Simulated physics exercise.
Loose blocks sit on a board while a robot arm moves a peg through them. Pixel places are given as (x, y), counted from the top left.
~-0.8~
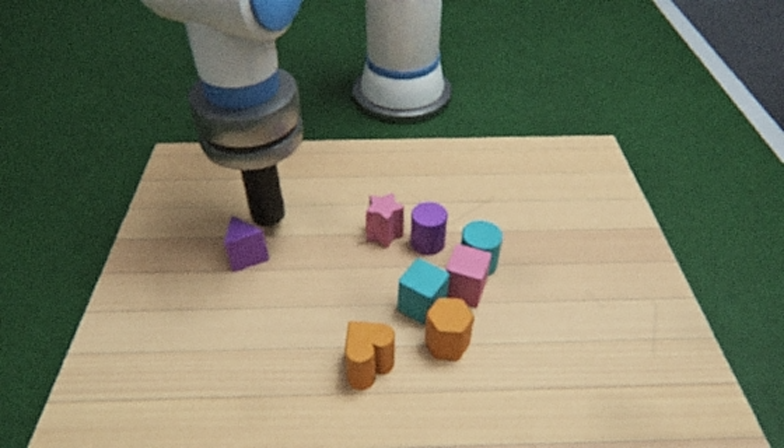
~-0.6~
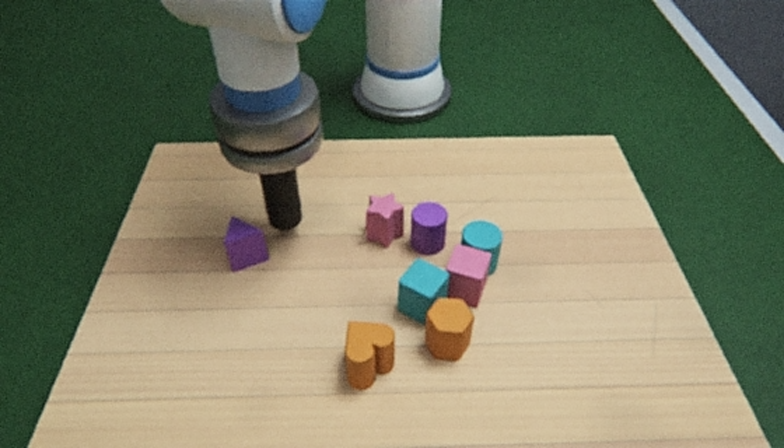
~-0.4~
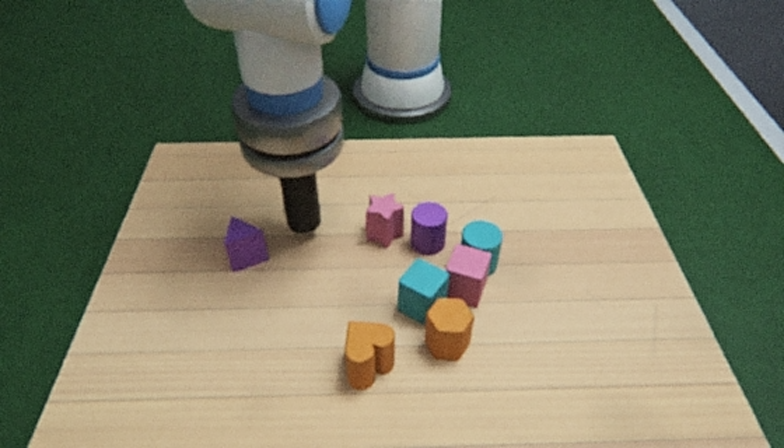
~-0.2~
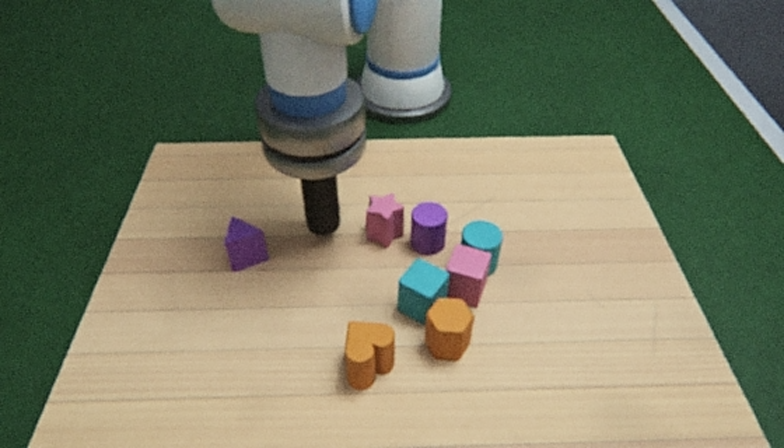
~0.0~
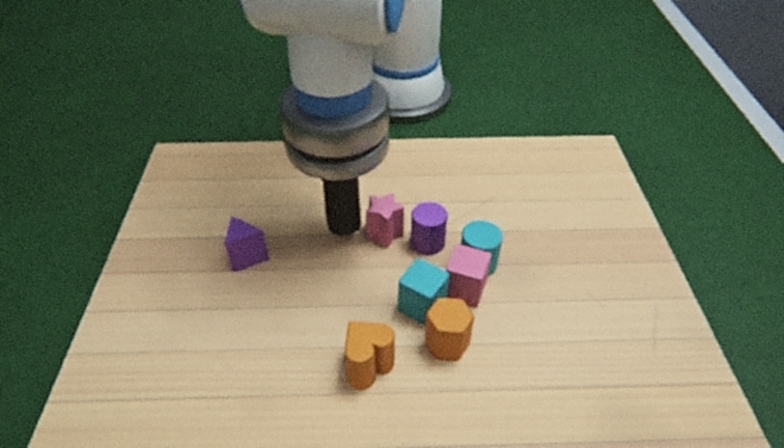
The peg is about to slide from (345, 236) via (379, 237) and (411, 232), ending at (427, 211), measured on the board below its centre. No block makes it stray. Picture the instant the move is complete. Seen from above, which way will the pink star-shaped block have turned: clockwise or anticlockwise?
If we look at it from overhead, the pink star-shaped block pivots clockwise.
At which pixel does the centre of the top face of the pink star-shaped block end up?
At (457, 191).
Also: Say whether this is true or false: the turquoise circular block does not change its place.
False - the claim does not hold.
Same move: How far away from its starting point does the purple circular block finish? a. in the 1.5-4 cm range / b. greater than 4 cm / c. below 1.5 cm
The one that fits is b, greater than 4 cm.
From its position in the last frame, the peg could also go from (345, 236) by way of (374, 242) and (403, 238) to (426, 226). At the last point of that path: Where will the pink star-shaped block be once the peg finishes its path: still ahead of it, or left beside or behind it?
Still being pushed.
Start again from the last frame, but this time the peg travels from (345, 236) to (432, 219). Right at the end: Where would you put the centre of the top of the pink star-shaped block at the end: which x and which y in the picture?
The middle of its upper face should be somewhere near (466, 194).
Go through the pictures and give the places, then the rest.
Lower end of the peg (268, 216), tops of blocks, pink star-shaped block (384, 204), purple circular block (430, 213), pink four-sided block (469, 261), turquoise circular block (483, 233), in the first picture.
Peg (286, 220), blocks as before, in the second picture.
Peg (304, 222), blocks as before, in the third picture.
Peg (324, 224), blocks as before, in the fourth picture.
Peg (344, 225), pink star-shaped block (384, 204), purple circular block (430, 213), pink four-sided block (469, 261), turquoise circular block (483, 233), in the fifth picture.
What follows on the original path. One third of the way, peg (379, 226); pink star-shaped block (410, 203), turned 20° anticlockwise; purple circular block (441, 214).
Two thirds of the way, peg (412, 220); pink star-shaped block (444, 198), turned 15° anticlockwise; purple circular block (474, 211); turquoise circular block (494, 236).
At the end, peg (428, 200); pink star-shaped block (457, 191), turned 20° clockwise; purple circular block (478, 210); pink four-sided block not moved; turquoise circular block (494, 236).
